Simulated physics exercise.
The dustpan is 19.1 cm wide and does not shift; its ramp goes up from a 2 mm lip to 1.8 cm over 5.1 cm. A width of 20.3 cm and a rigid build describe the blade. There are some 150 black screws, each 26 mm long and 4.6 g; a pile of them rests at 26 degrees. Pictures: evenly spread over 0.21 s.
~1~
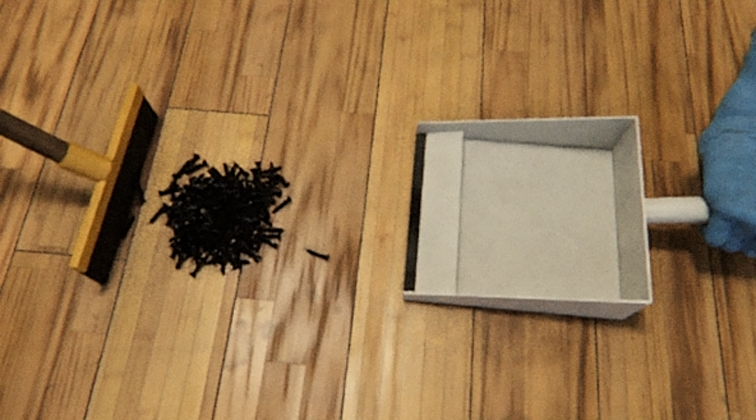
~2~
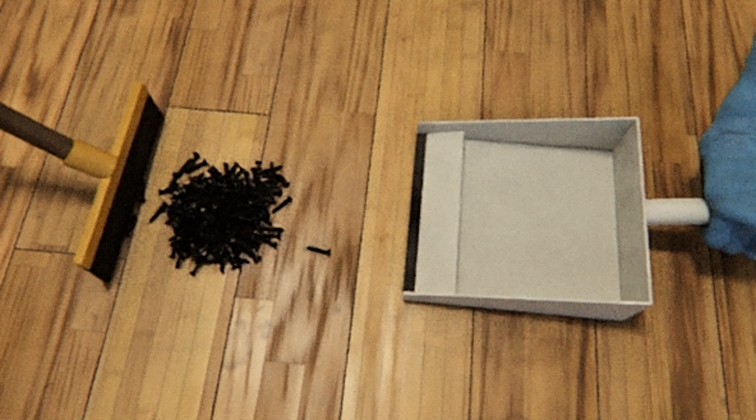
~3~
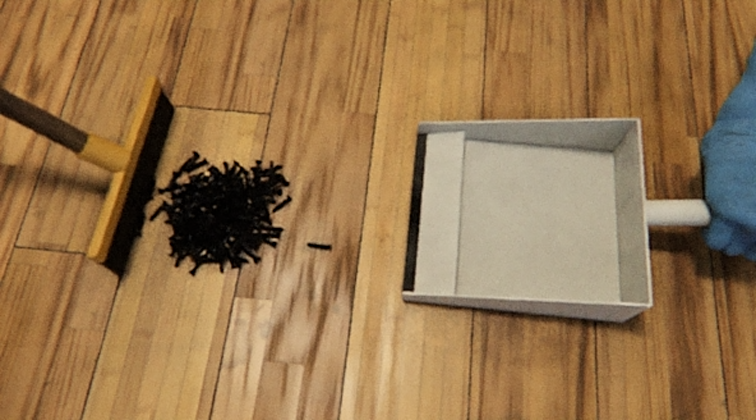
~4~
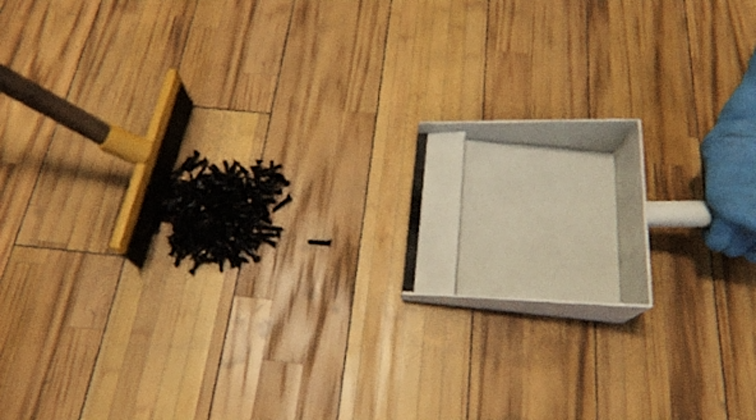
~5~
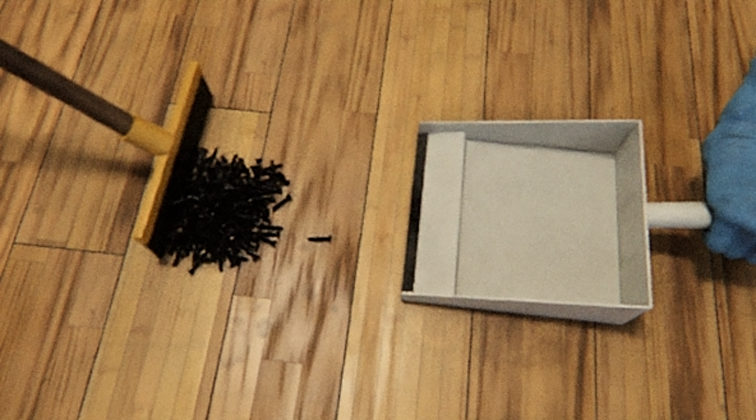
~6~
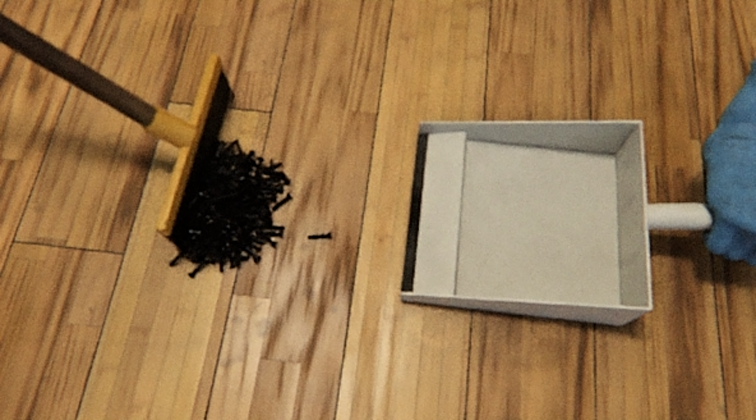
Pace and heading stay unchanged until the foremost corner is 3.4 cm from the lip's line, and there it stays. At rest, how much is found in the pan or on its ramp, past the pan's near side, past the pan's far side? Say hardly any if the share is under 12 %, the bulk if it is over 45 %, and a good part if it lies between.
Outcome: Pan: A meagre share. Near side: A meagre share. Far side: A respectable share.
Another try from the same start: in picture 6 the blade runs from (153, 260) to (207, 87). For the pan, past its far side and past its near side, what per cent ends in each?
Final per cent - pan 20, far 0, near 5.
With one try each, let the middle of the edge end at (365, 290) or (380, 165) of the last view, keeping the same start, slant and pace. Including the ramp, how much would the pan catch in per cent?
Roughly 20 % and 25 %.
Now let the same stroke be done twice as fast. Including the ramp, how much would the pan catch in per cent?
Near 20 %.
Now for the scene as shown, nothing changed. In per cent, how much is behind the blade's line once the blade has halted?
Something like 40 per cent, roughly.
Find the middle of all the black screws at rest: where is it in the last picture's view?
Near (388, 193).
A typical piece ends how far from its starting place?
I'd say near 18 cm.
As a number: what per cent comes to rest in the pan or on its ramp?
It comes to close to 10 percent.
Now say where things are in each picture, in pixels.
In the first picture, blade from (80, 267) to (137, 93), moved 0.0 cm, 0 of the pieces shifted so far; middle of the pieces at (224, 216); pan at (532, 222).
In the second picture, blade from (84, 263) to (142, 91), moved 0.5 cm, 1 of the pieces shifted so far; middle of the pieces at (224, 215).
In the third picture, blade from (98, 257) to (155, 85), moved 1.9 cm, 3 of the pieces shifted so far; middle of the pieces at (224, 214).
In the fourth picture, blade from (120, 248) to (175, 78), moved 4.0 cm, 8 of the pieces shifted so far; middle of the pieces at (224, 213).
In the fifth picture, blade from (143, 238) to (196, 70), moved 6.3 cm, 49 of the pieces shifted so far; middle of the pieces at (224, 212).
In the sixth picture, blade from (165, 229) to (216, 63), moved 8.5 cm, 108 of the pieces shifted so far; middle of the pieces at (229, 213); pan at (532, 225).
Then, 0.20 s after the last picture, middle of the blade 13 cm from the lip; 0 % over the lip, far side 5 %, near side 0 %.
Then, 0.33 s after the last picture, middle of the blade 7 cm from the lip; 0 % over the lip, far side 10 %, near side 0 %.
Then, 0.60 s after the last picture, middle of the blade 4 cm from the lip; 10 % over the lip, far side 15 %, near side 0 %.
In the end, pan 10 %, near side 0 %, far side 15 %, in front of the lip or behind the blade 75 %.
